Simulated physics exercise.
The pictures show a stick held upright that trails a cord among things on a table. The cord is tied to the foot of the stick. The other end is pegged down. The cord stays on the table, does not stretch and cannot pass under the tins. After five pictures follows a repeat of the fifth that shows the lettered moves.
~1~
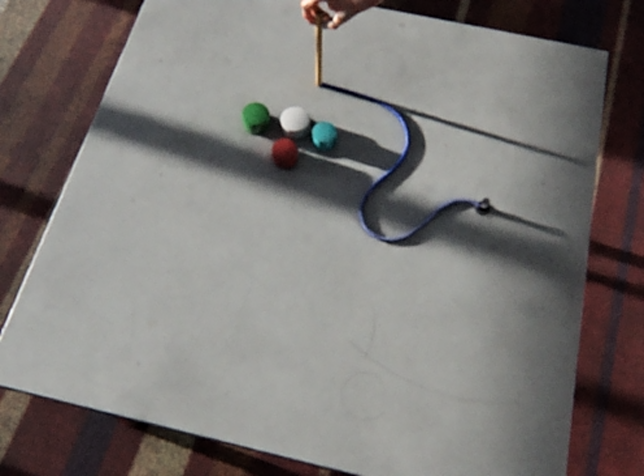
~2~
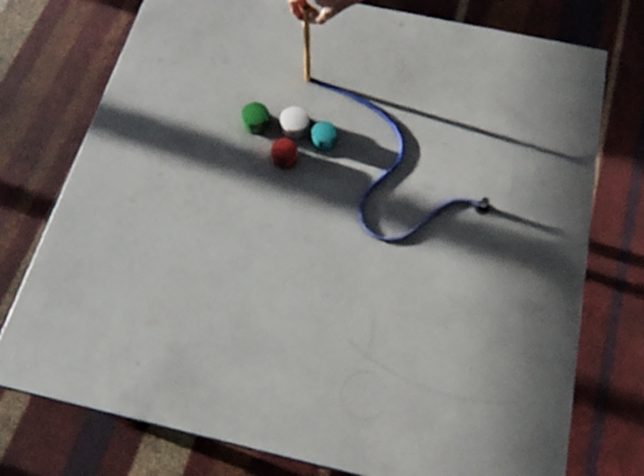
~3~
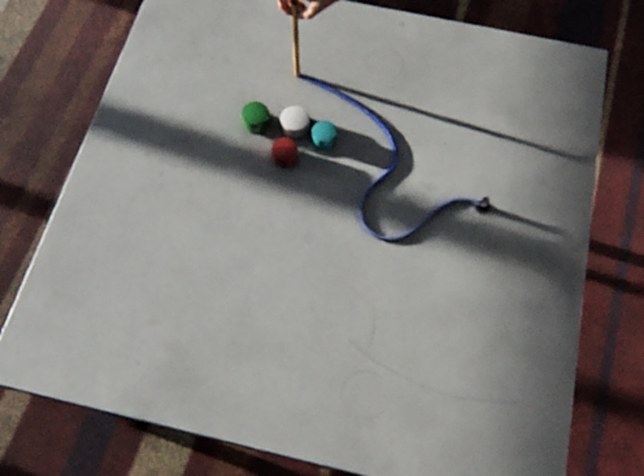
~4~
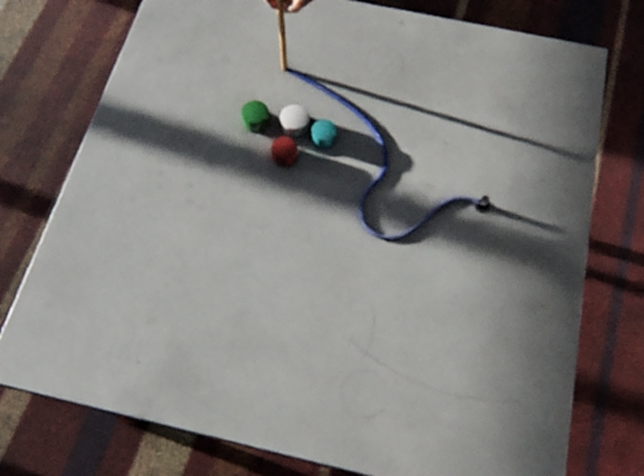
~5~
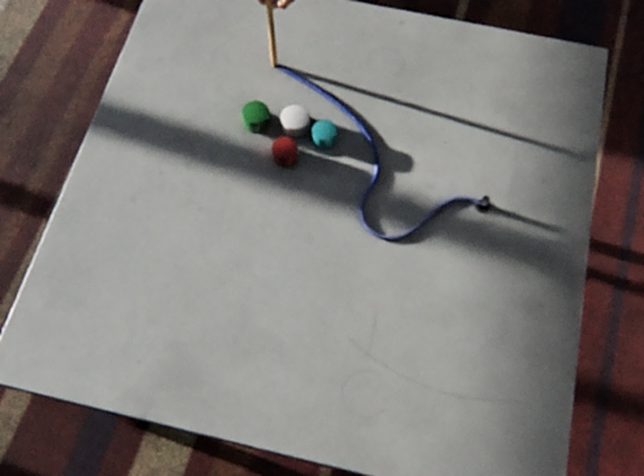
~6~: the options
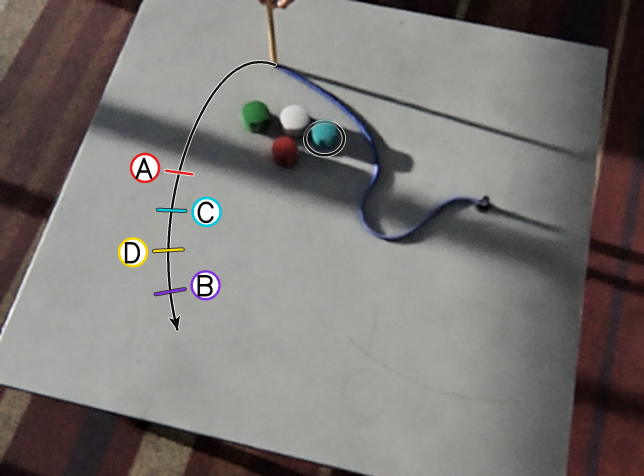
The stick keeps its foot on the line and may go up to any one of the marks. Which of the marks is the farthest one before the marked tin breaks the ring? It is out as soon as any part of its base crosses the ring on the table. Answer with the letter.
Stop at C.
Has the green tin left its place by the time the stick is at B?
Yes.
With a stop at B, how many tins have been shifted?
Four.
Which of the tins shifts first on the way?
The green one.
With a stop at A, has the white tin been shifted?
No.
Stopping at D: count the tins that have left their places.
Four.
On the marked copy, A at (179, 173); B at (170, 292); C at (172, 210); D at (168, 250); the ring at (325, 138); the route from (275, 65) via (180, 169) to (177, 330).
Following C. Soon after the start, foot of the stick (216, 91); turquoise tin (325, 134).
Later, foot of the stick (186, 151); turquoise tin (325, 134).
In the end, foot of the stick (172, 211); white tin (294, 128); turquoise tin (325, 134); green tin (265, 137); the turquoise tin is still in its ring.
As for the rest, A is safe but short; B drags the ringed tin to (327, 170); D drags the ringed tin to (323, 150).
